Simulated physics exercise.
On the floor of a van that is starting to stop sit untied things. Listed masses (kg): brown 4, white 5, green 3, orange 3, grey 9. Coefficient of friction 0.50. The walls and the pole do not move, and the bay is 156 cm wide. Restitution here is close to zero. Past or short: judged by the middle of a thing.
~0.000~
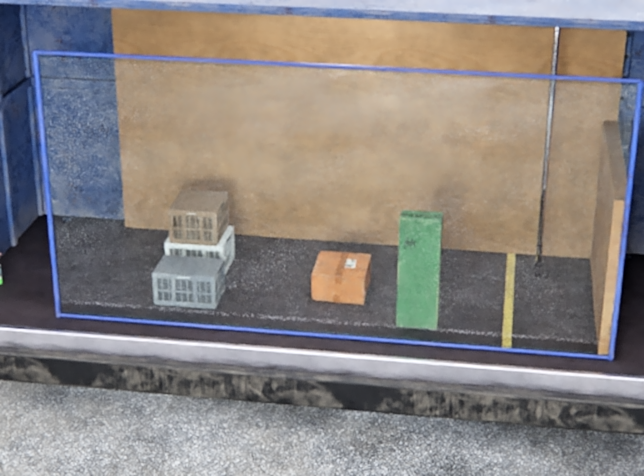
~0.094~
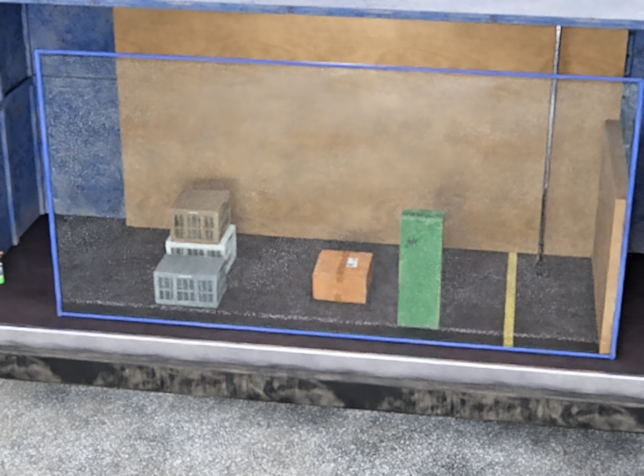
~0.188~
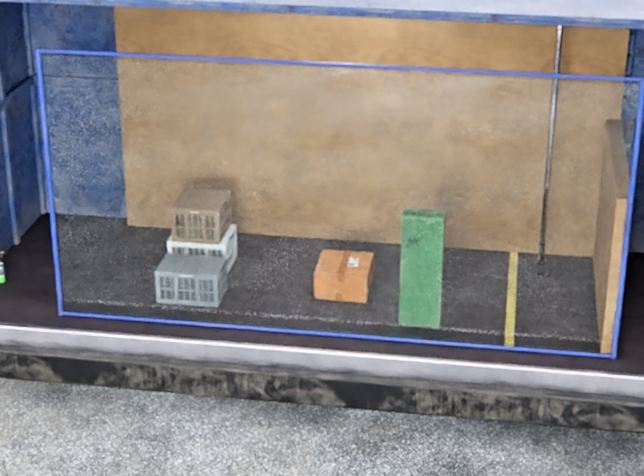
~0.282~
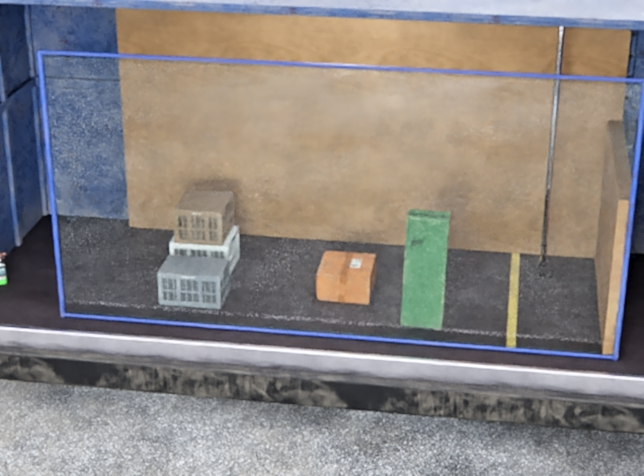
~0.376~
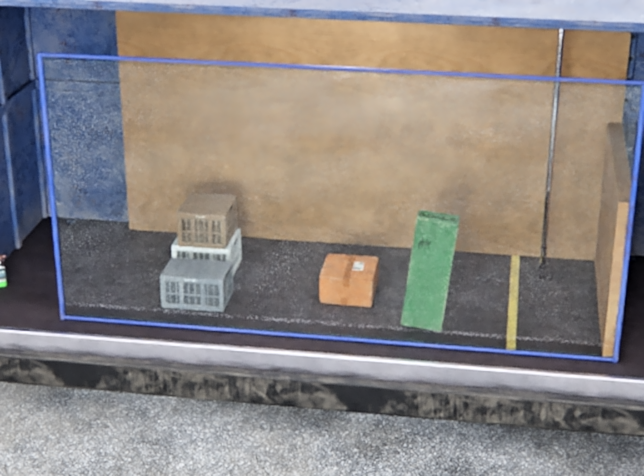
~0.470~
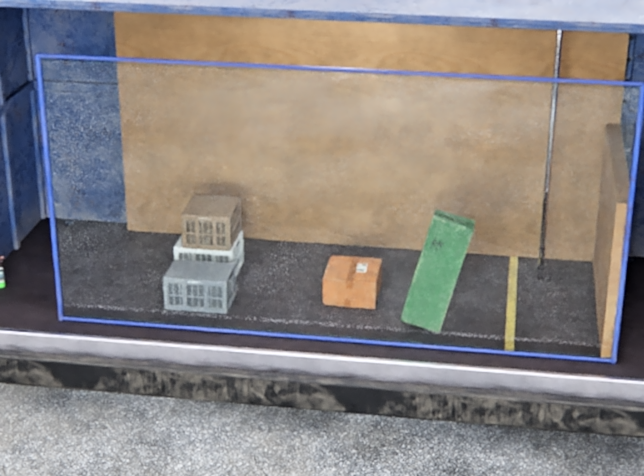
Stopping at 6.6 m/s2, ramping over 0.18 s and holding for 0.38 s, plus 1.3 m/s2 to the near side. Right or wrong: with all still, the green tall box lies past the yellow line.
Right.
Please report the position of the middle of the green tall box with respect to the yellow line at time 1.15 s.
Roughly 15 cm past.
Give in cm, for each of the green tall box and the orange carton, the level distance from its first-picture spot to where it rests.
For the green tall box it is 80, for the orange carton it is 30.
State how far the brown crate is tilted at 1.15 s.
It is tilted some 0°.
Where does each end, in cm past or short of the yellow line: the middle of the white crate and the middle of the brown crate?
White crate 210 short, brown crate 190 short.
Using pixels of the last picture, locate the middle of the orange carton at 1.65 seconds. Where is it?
In pixels of the last picture, somewhere around (386, 287).
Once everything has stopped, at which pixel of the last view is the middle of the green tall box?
Look roughly at (532, 319) in the final picture.
After 0.75 s the green tall box is 9 cm short of the yellow line, tilted 70°, near (499, 299) in the last picture's view.
After 1.15 s the green tall box is 14 cm past the yellow line, tilted 90°, near (532, 319) in the last picture's view; the grey crate 195 cm short of the yellow line, tilted 0°.
After 1.65 s the green tall box is 14 cm past the yellow line, tilted 90°, near (532, 319) in the last picture's view; the grey crate 195 cm short of the yellow line, tilted 0°.
When all is still (1.9 s), brown crate stops short of the yellow line; white crate stops short of the yellow line; green tall box crosses the yellow line; orange carton stops short of the yellow line; grey crate stops short of the yellow line.
